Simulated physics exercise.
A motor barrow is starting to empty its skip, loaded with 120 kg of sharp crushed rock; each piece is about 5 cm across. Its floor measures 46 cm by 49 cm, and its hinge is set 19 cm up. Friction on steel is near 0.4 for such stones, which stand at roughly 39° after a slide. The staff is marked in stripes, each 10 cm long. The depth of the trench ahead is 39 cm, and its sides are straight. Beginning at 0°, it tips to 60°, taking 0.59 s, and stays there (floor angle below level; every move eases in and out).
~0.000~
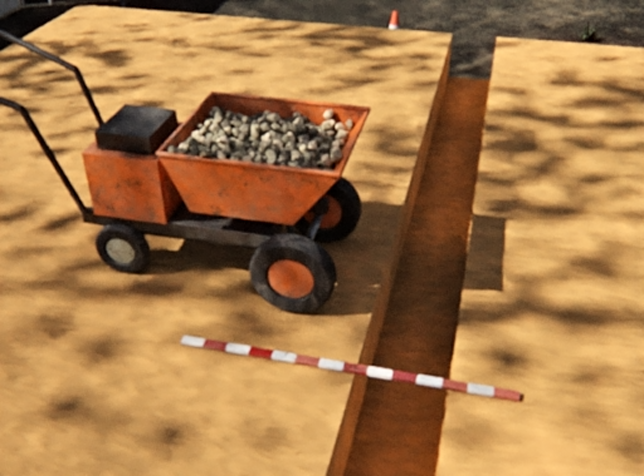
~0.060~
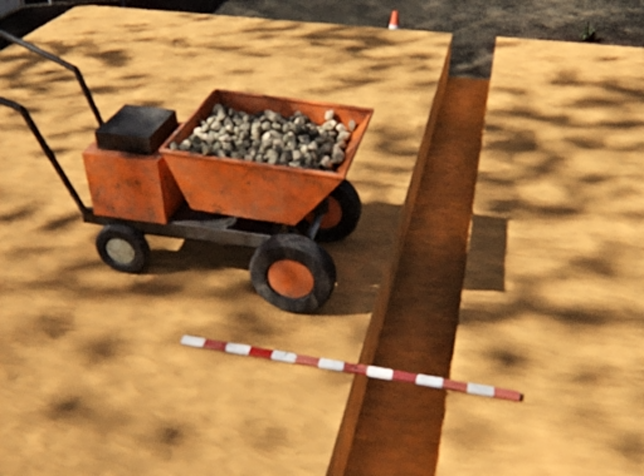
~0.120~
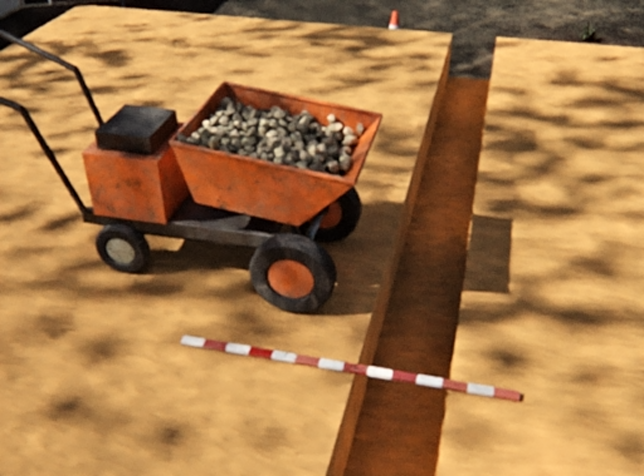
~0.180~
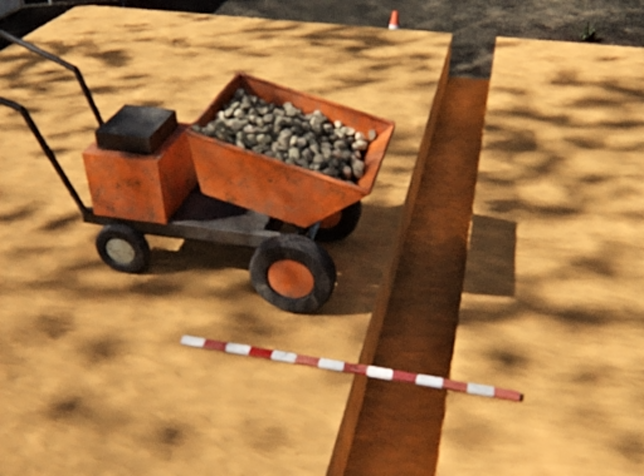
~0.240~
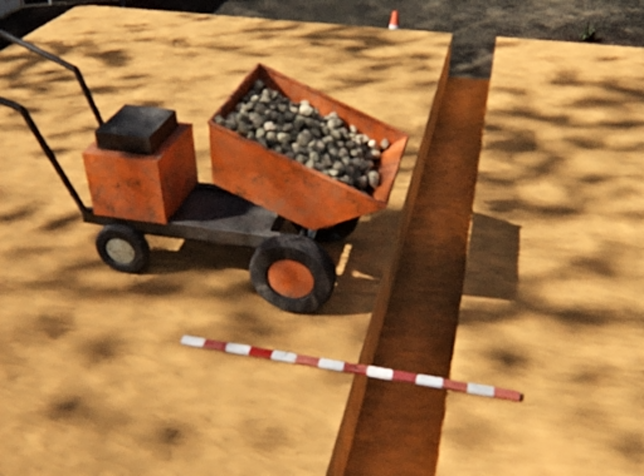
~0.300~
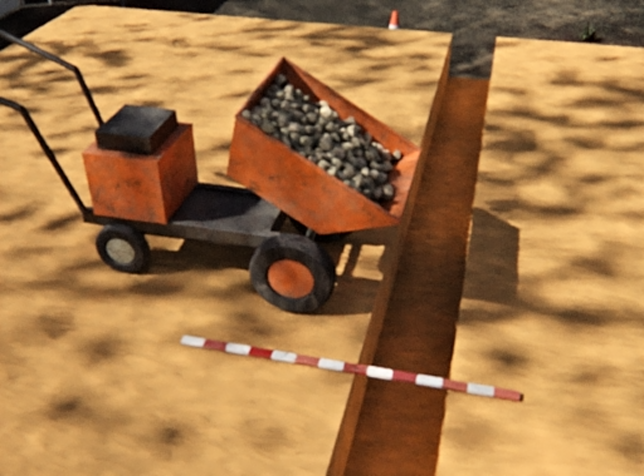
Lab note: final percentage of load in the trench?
Approx. 17 %.
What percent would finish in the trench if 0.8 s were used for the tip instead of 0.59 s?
Roughly 15 per cent.
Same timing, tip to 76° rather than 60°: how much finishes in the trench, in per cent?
Close to 50 per cent then.
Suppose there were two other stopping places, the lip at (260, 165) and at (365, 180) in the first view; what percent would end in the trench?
First place: Near 40%; second place: Near 5%.
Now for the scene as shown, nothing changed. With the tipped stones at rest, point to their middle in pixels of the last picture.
The tipped stones centre close to (483, 295).
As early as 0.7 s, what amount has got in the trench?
By then, around 5 percent.
After 0.4 s the floor is at 50°; 100 % in the skip; the foremost stones are at (410, 220).
After 0.7 s the floor is at 60°; 91 % in the skip, 6 % in the trench, 3 % past the trench; the foremost stones are at (484, 291).
After 1.0 s the floor is at 60°; 64 % in the skip, 9 % in the trench, 27 % past the trench; the foremost stones are at (613, 312).
After 3.0 s the floor is at 60°; 56 % in the skip, 17 % in the trench, 27 % past the trench; the foremost stones are past the picture's edge.
